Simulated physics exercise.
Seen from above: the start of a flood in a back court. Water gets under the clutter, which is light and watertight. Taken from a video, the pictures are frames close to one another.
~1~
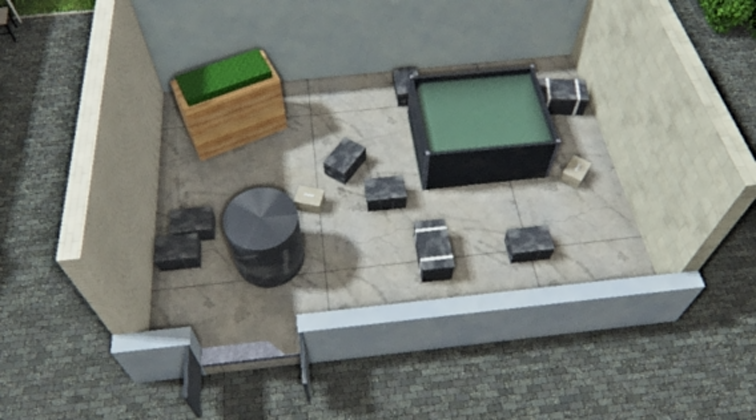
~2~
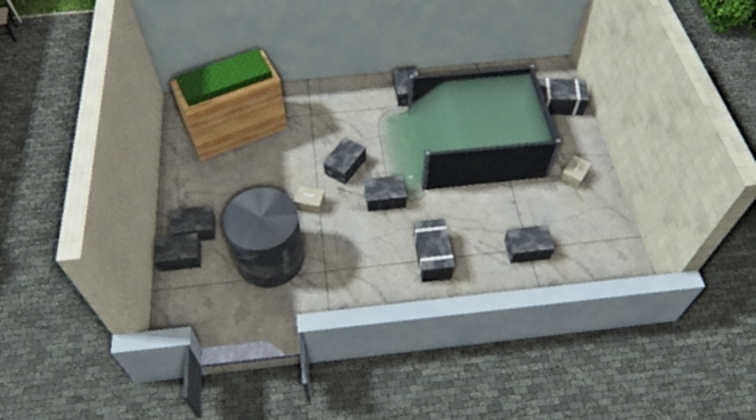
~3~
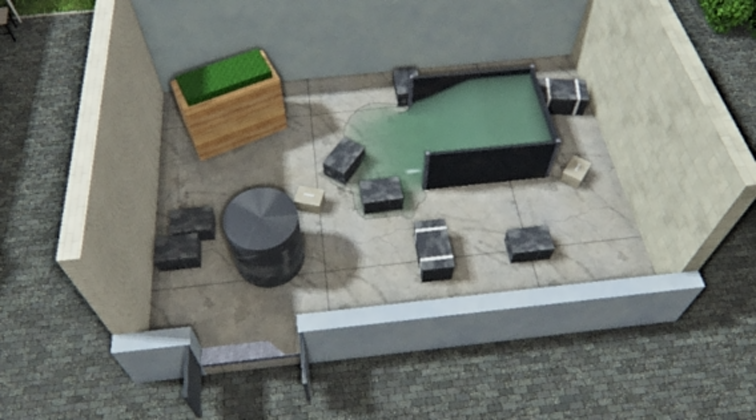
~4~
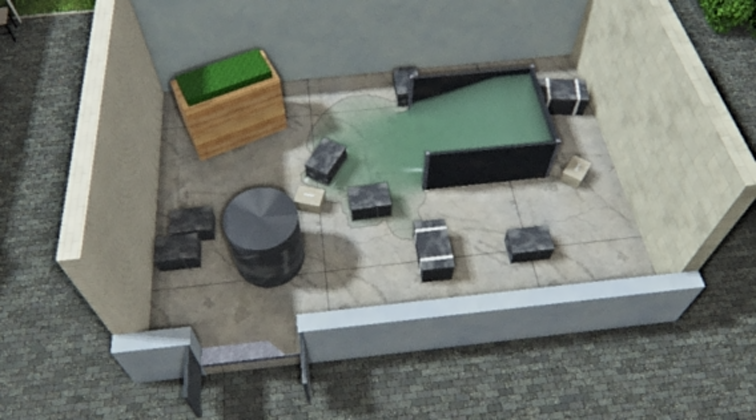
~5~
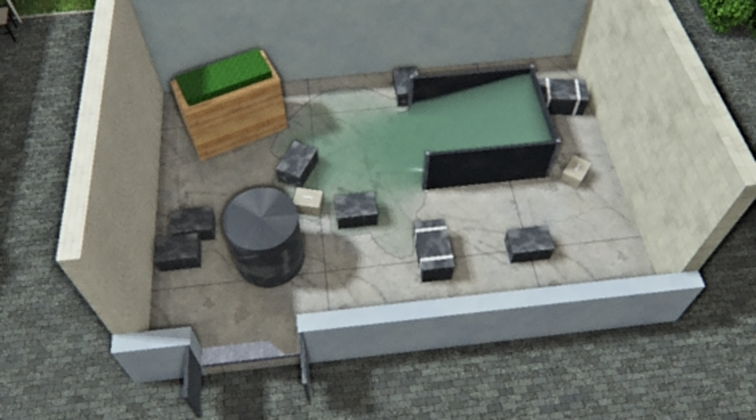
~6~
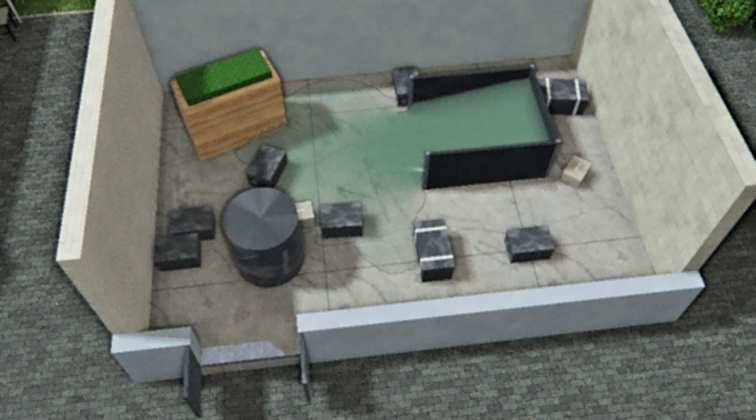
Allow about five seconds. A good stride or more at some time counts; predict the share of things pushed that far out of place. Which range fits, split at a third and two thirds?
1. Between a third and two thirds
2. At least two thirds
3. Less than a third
The answer is 1.
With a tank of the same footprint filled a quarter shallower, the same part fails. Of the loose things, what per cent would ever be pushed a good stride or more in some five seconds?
50 % or so.
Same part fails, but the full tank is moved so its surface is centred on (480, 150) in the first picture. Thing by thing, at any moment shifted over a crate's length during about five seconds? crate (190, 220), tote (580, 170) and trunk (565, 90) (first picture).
The three, one by one: Past that mark, short of that and short of that.
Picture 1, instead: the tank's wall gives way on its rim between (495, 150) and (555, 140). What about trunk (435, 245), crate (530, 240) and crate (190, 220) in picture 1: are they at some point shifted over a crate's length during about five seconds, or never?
Travels that far, travels that far, falls short.
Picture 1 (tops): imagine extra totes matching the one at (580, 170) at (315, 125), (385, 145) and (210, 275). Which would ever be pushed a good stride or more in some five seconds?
Sequence: Travels that far, travels that far, travels that far.
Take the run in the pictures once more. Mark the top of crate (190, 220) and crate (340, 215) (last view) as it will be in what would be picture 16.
Estimated positions: (178, 259) and (329, 304), approximately.
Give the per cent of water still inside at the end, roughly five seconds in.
Close to 88 percent of it stays.
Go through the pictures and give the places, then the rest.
The first picture shows a crate at (345, 155) rests on the ground; a crate at (386, 188), on the bottom; 0 of 10 have shifted.
The second picture shows a crate at (345, 155) rests on the ground; a crate at (385, 188), on the bottom; 0 of 10 have shifted.
The third picture shows a crate at (344, 155), on the bottom; a crate at (381, 189) rests on the ground, close to its start; 1 of 10 have shifted.
The fourth picture shows a crate at (325, 156), on the bottom, close to its start; a crate at (370, 196), on the bottom, close to its start; 2 of 10 have shifted.
The fifth picture shows a crate at (297, 159), on the bottom, a stride from its start; a crate at (356, 205), on the bottom, a stride from its start; 2 of 10 have shifted.
The sixth picture shows a crate at (266, 162), on the bottom, a stride from its start; a crate at (341, 215), on the bottom, a stride from its start; 3 of 10 have shifted.
A moment on, 2 of 10 are well off their spots; 1 afloat.
Next, 5 of 10 are well off their spots; 3 afloat.
Later, 5 of 10 are well off their spots; 3 afloat.
In the end, 5 of 10 are well off their spots, and 5 have been at some point; 2 afloat.
